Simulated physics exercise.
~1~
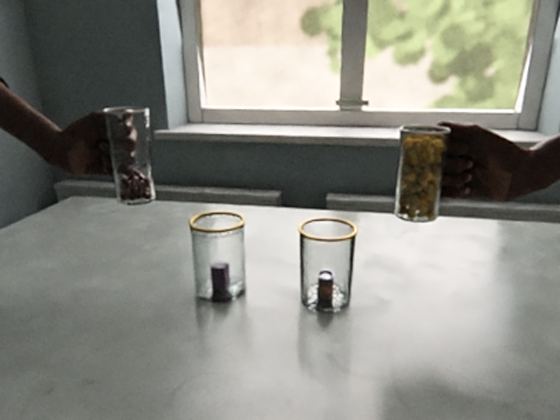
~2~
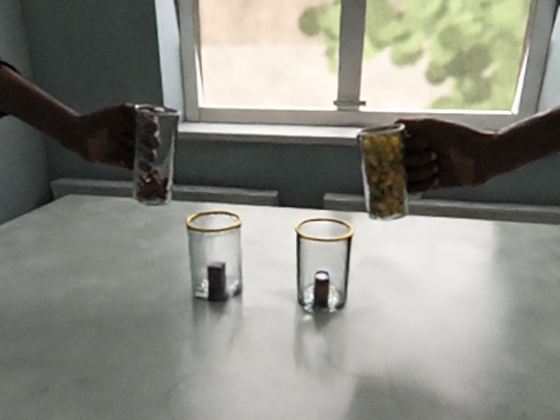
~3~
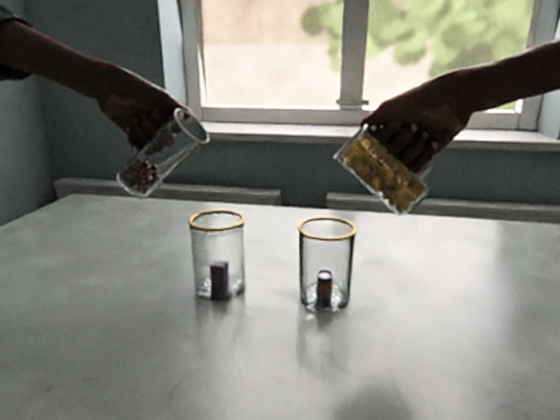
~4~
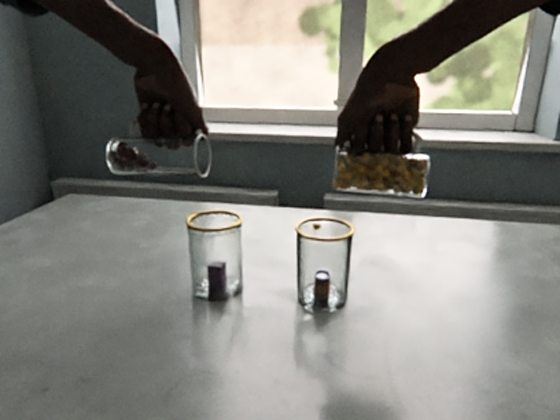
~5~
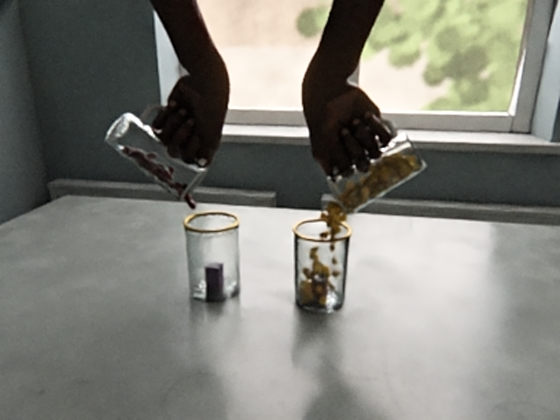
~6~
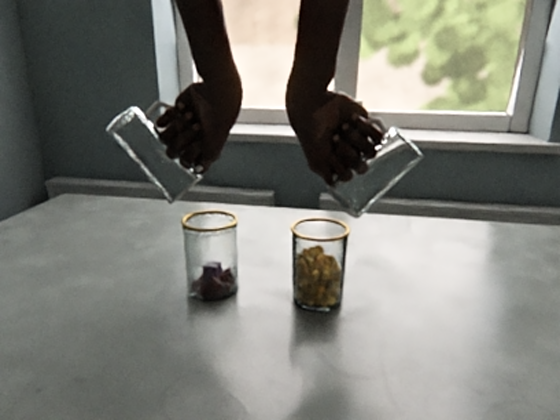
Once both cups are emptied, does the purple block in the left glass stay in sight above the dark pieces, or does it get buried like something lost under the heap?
The purple block stays in sight, sticking out of the shallow layer of dark pieces. The object in the right glass is the one that gets buried, under the yellow pieces.
Two clear glasses with gold rims stand on a grey table before a bright window, seen from slightly above, a small purple block in the left one and a small dark object in the right. A hand on each side holds a clear cup, the left with some dark red pieces, the right packed with yellow ones. The hands bring the cups inward and tip them over the glasses. Yellow pieces tumble into the right glass while dark ones slide toward the left cup's lip. Finally both cups are empty, the purple block still shows above a low dark heap, and yellow pieces hide the right object.
